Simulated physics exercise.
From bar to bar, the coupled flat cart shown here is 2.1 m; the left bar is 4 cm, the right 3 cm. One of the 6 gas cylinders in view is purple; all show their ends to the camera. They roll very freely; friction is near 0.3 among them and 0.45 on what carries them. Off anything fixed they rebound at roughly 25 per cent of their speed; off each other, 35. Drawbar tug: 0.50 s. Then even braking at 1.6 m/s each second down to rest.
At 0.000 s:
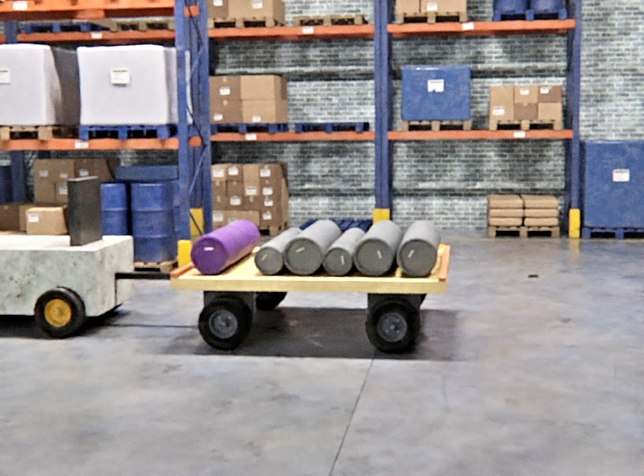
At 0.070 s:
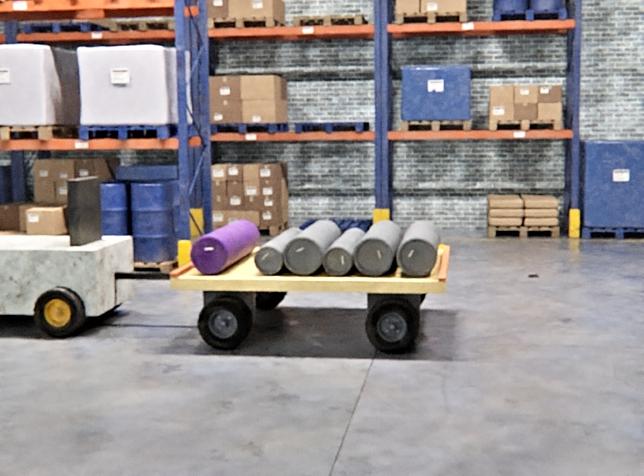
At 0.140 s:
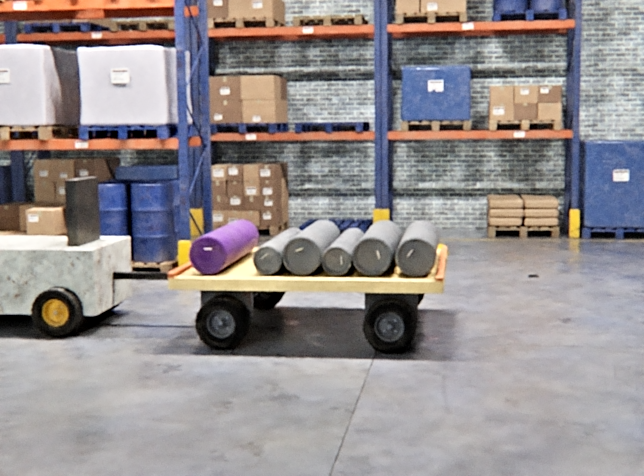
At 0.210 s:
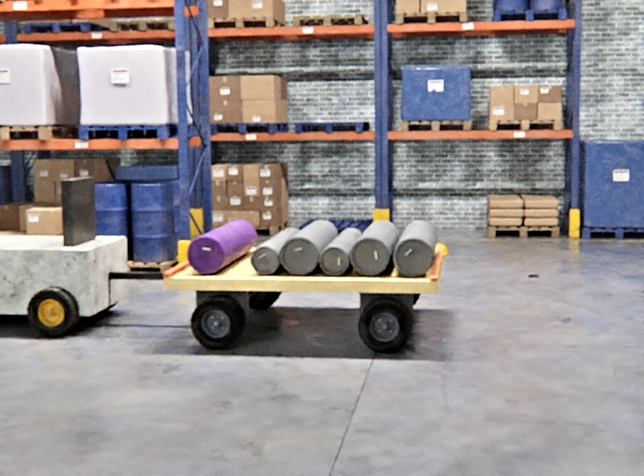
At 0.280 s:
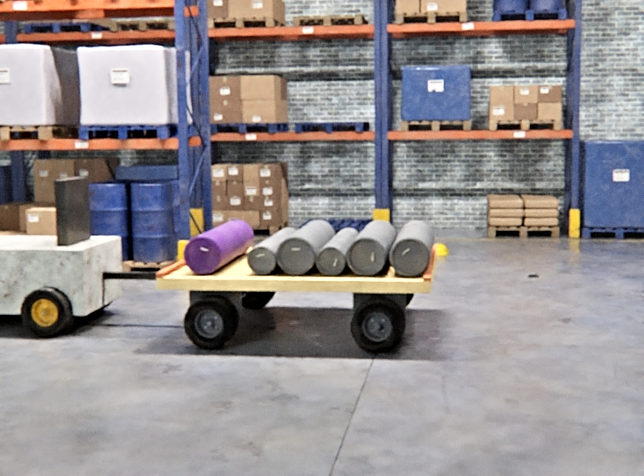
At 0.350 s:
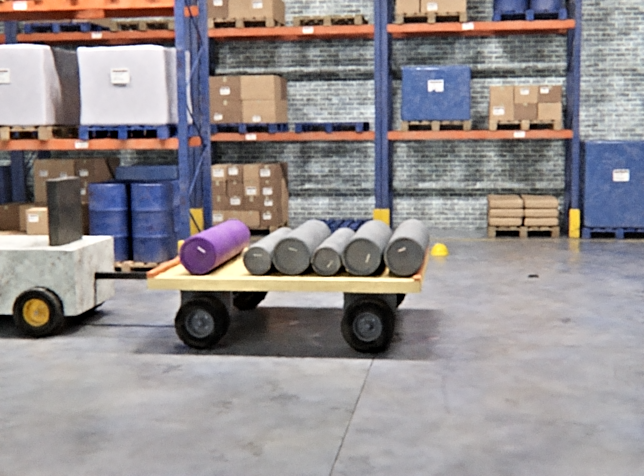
Warehouse aisle, a flat cart carrying one purple and several grey cylinders starting from rest and rolling slowly left behind a tug.
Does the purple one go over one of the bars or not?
Most likely it is held in.
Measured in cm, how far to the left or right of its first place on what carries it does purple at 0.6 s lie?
Shift of purple: 30, rightward.
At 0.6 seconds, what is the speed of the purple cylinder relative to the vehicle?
About 0.9 m/s.
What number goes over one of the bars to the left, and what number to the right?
Left 0, right 1.
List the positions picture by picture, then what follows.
The first frame shows purple at (209, 256); left bar at (173, 276); cart at rest; 6 of the 6 make up the bottom layer on the deck.
The second frame shows purple at (209, 256); left bar at (173, 276); cart moving left at 0.1 m/s.
The third frame shows purple at (208, 256); left bar at (171, 276); cart moving left at 0.4 m/s.
The fourth frame shows purple at (205, 255); left bar at (166, 276); cart moving left at 0.7 m/s.
The fifth frame shows purple at (202, 255); left bar at (159, 276); cart moving left at 0.9 m/s.
The sixth frame shows purple at (198, 255); left bar at (150, 275); cart moving left at 1.2 m/s.
After 0.6 s, purple is on the deck, 50 cm from the left bar, rolling right along the cart; 1 gone from the cart.
After 0.8 s, purple is on the deck, 65 cm from the left bar, rolling right along the cart; 1 gone from the cart.
After 2.0 s, purple is on the deck, 55 cm from the left bar, rolling left along the cart; 1 gone from the cart.
At rest (4.1 s), purple is on the deck, 10 cm from the left bar; 1 gone from the cart.
